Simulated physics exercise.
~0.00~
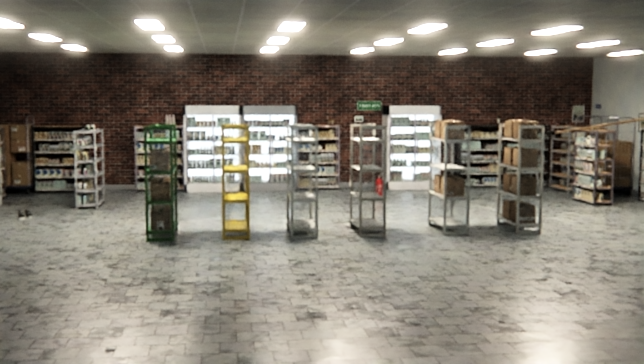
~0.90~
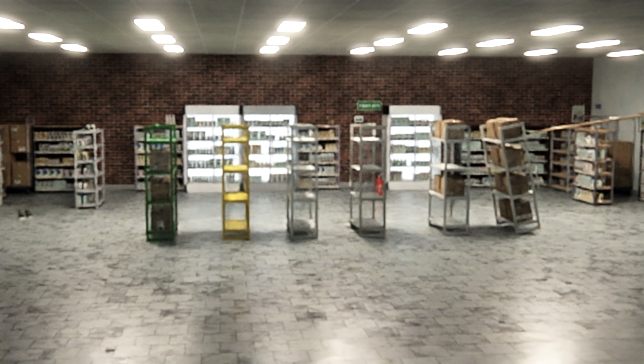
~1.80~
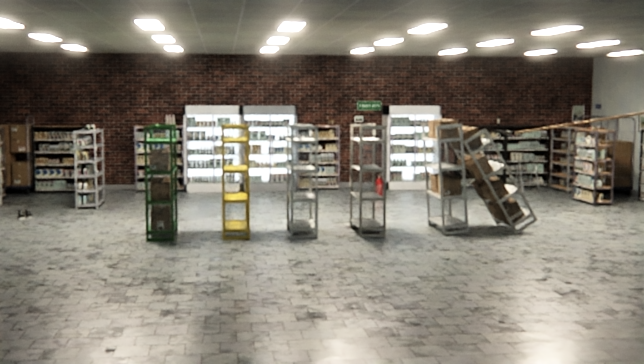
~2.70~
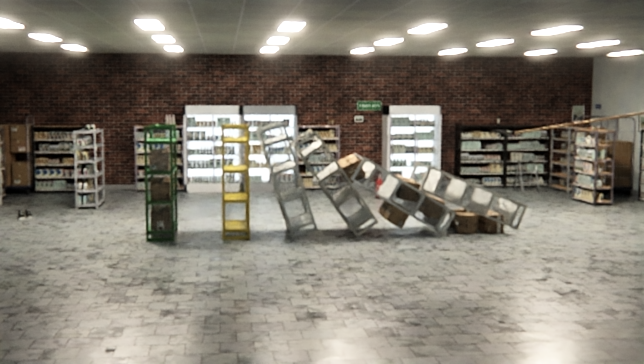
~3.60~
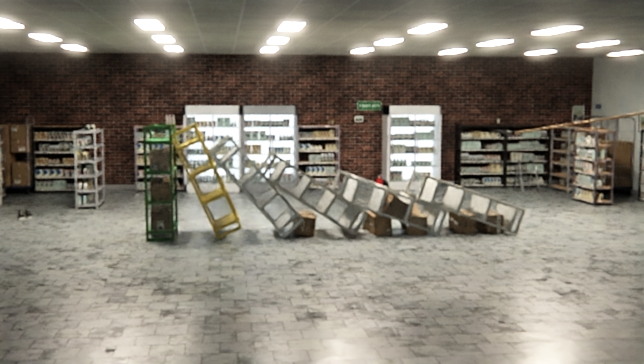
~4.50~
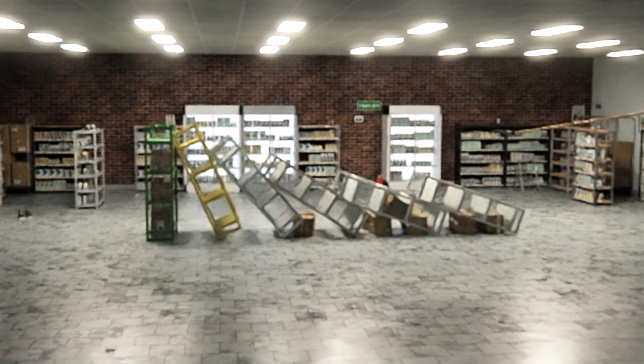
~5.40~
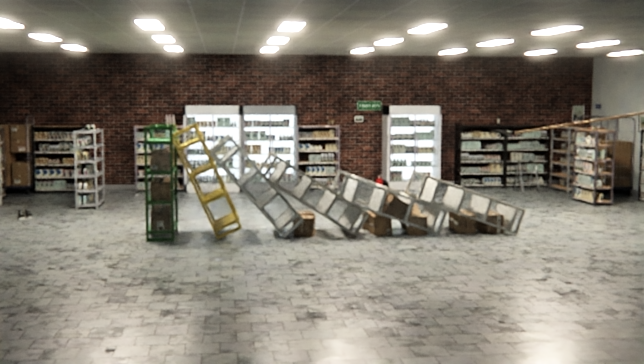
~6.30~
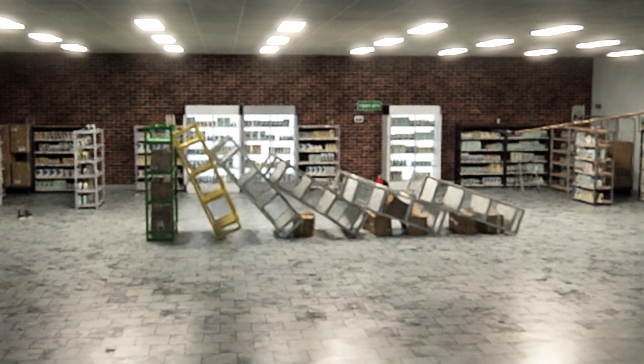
Row of shelving units toppling leftward like dominoes and spilling boxes, the yellow one ending tilted against the upright green one.
